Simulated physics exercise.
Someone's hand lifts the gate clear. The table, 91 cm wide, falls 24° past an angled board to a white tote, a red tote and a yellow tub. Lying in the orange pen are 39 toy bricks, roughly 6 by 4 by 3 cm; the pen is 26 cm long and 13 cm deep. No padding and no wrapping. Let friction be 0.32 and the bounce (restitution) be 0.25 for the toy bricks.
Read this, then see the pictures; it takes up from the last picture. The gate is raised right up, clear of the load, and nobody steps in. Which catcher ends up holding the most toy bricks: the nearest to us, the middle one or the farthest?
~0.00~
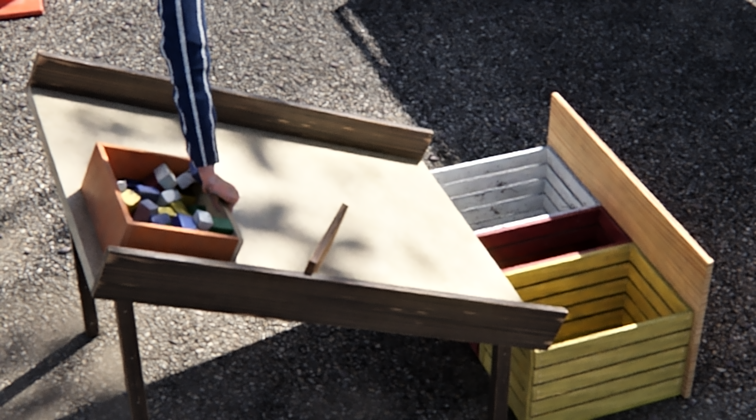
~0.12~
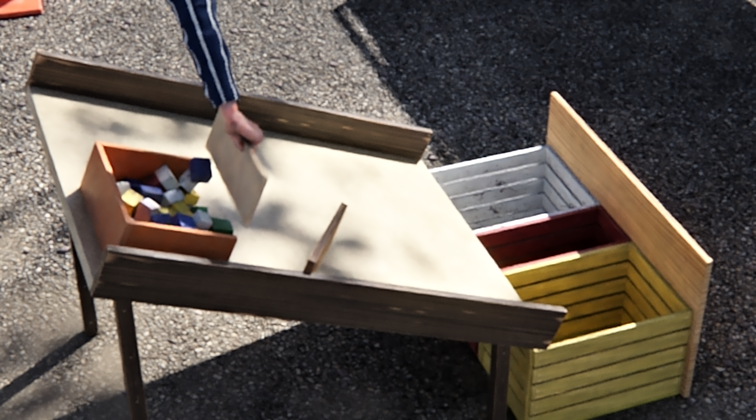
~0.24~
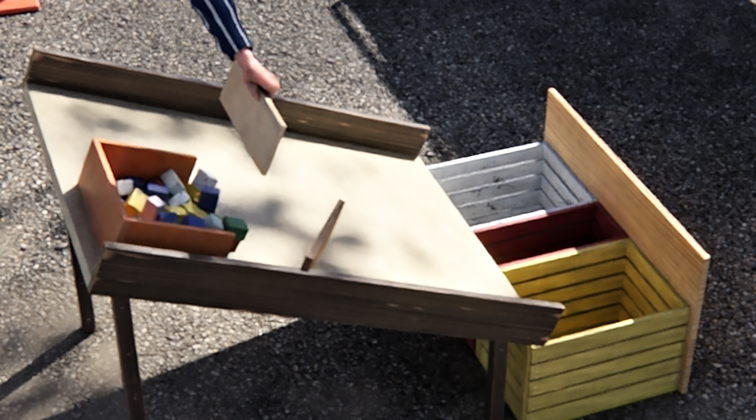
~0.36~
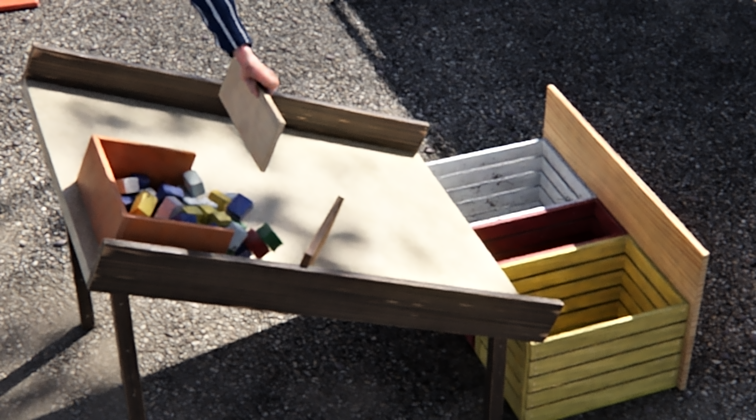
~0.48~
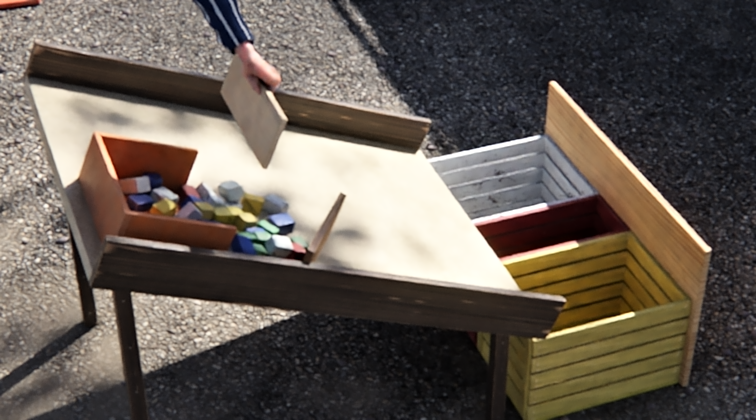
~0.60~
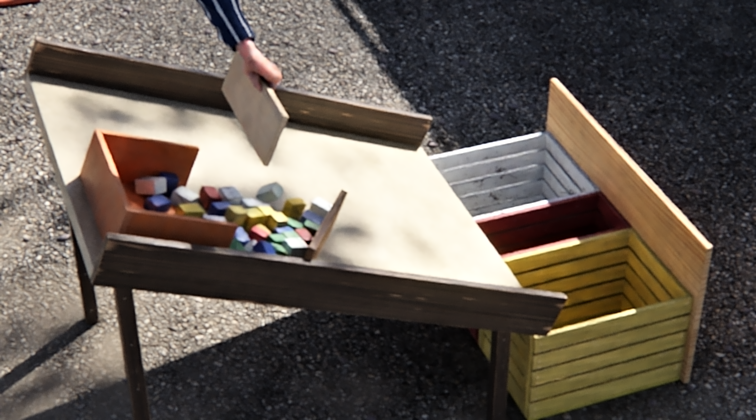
The pile builds up in the mid spot.
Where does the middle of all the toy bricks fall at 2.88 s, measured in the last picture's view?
Estimated centre in the last picture: (313, 224).
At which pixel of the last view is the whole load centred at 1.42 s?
(292, 218).
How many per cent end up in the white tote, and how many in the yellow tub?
Around 10 per cent and 5 per cent, in that order.
After 0.96 s, 39 on the slope.
After 1.42 s, 3 in the white tote, 2 in the red tote, 32 on the slope and 2 in the air.
After 2.06 s, 3 in the white tote, 9 in the red tote, 25 on the slope and 2 in the air.
Outcome (at 2.88 s), 3 in the white tote, 15 in the red tote, 1 in the yellow tub and 20 on the slope.
